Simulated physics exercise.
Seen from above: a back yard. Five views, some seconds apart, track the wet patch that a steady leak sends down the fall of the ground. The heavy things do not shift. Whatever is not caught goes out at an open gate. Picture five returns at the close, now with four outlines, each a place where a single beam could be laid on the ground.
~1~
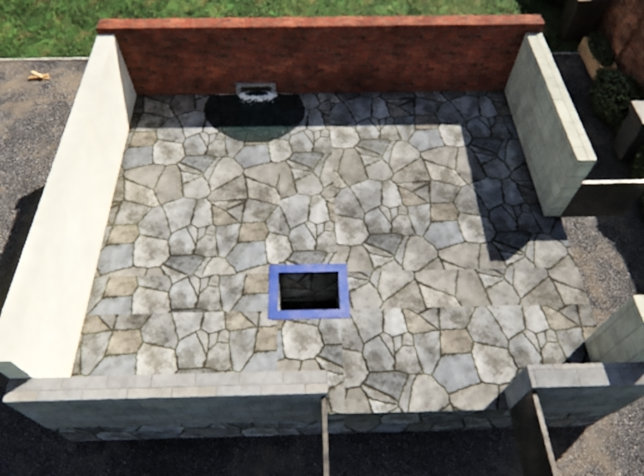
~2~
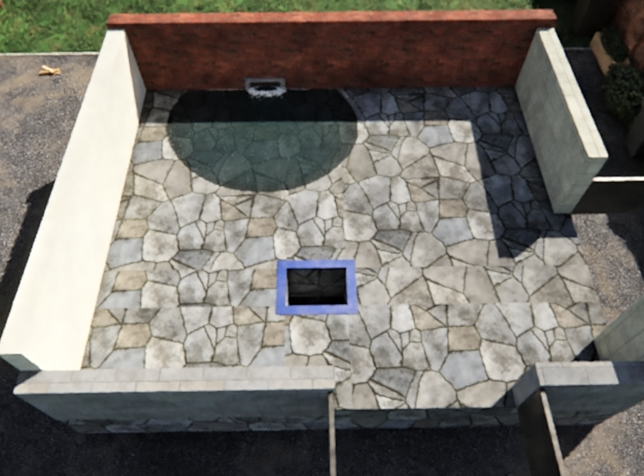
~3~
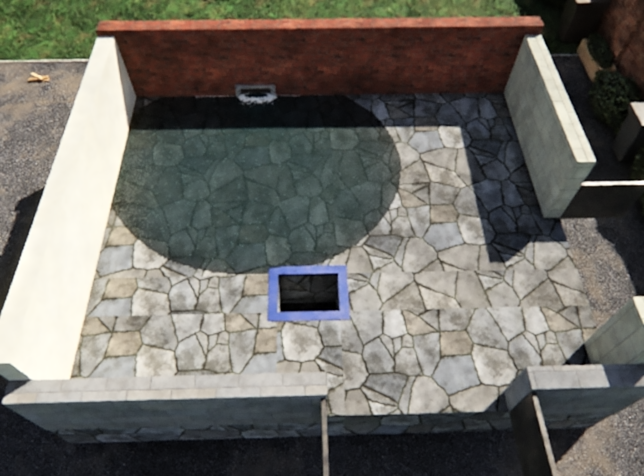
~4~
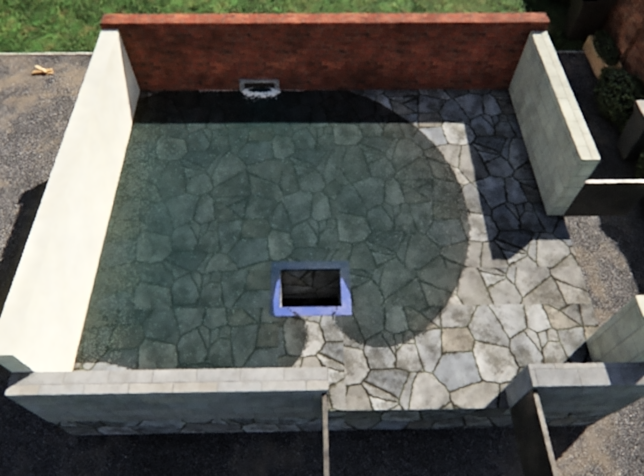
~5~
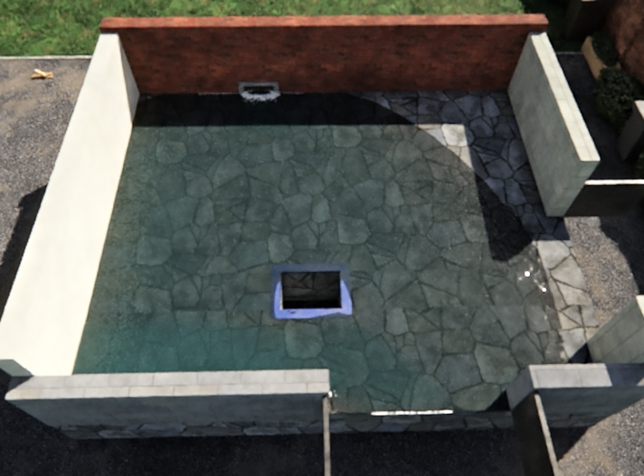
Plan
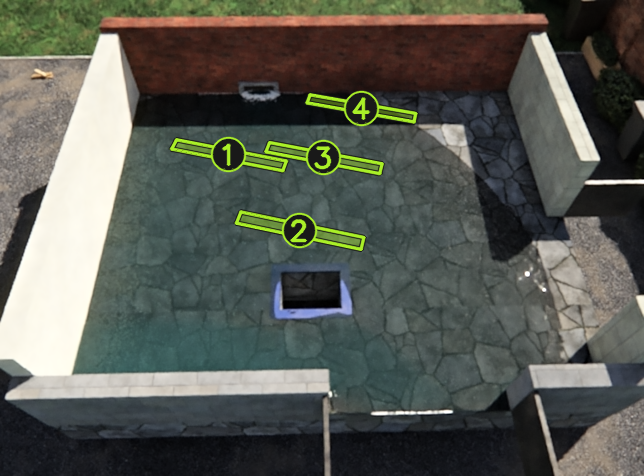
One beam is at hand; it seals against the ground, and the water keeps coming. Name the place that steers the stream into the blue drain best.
It is 4.
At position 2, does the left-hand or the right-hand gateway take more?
More leaves on the left.
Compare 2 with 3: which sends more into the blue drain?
It is 3.
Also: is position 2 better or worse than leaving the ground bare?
Position 2 is worse.
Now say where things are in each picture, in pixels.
Outfall at (256, 89); blue drain at (309, 291); open gate at (563, 274); open gate at (415, 392); 4 % of the ground under water, visible out to (257, 137); blue drain still dry, in the first picture.
In the second picture, 16 % of the ground under water, visible out to (275, 186); blue drain still dry.
In the third picture, 38 % of the ground under water, visible out to (334, 253); blue drain still dry.
In the fourth picture, 63 % of the ground under water, visible out to (402, 335); blue drain taking water.
In the fifth picture, 80 % of the ground under water, visible out to (535, 325); blue drain taking water.
In lime, 1 from (174, 144) to (284, 165); 2 from (238, 217) to (362, 243); 3 from (267, 147) to (380, 168); 4 from (308, 98) to (414, 117).
Choosing 1, about 15 % of the stream goes into the blue drain, about 85 % out by the gates.
Choosing 2, about 13 % of the stream goes into the blue drain, about 87 % out by the gates.
Choosing 3, about 18 % of the stream goes into the blue drain, about 82 % out by the gates.
Choosing 4, about 30 % of the stream goes into the blue drain, about 70 % out by the gates.
